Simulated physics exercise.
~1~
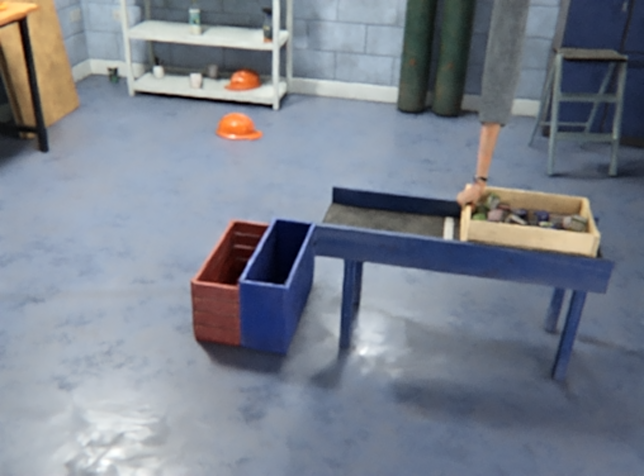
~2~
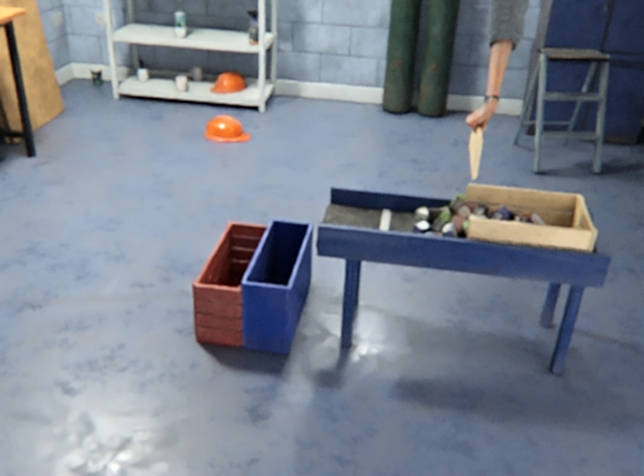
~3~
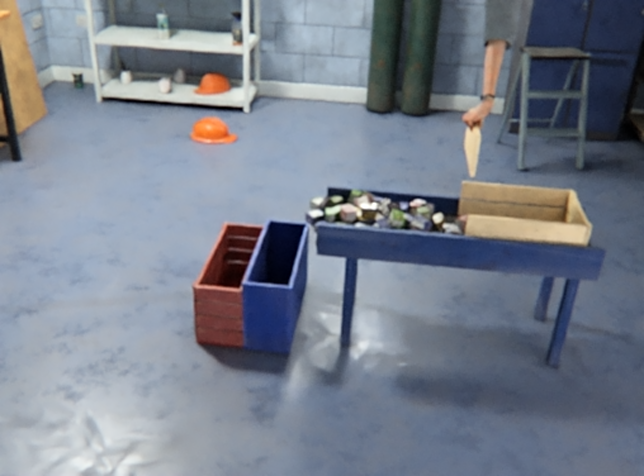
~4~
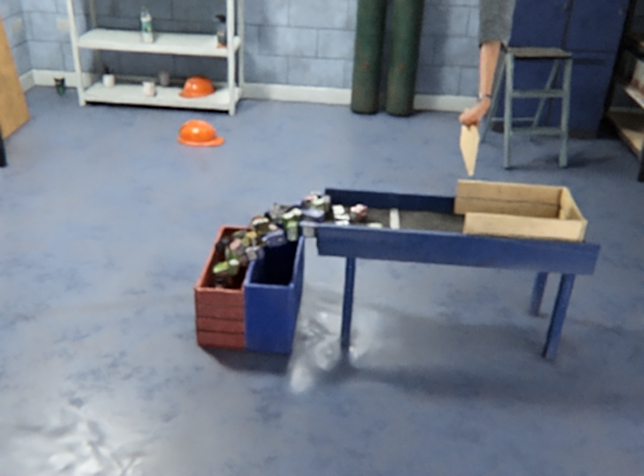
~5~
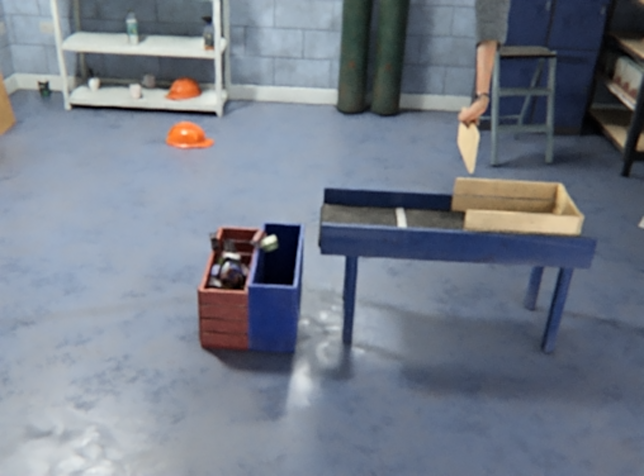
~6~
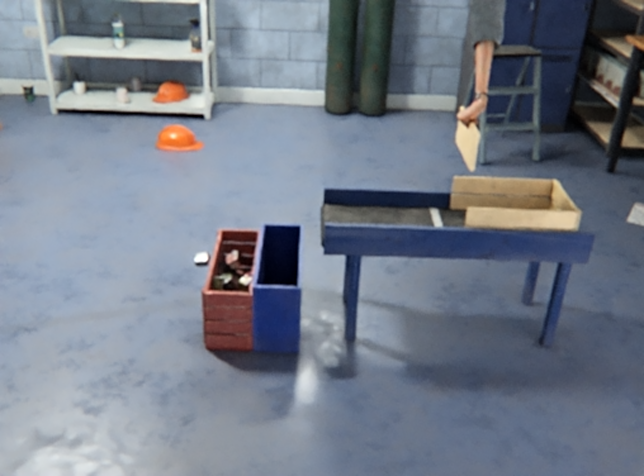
Small cartons riding a belt out of a wooden pen, spilling over a blue bin into a red tote, one landing beyond.
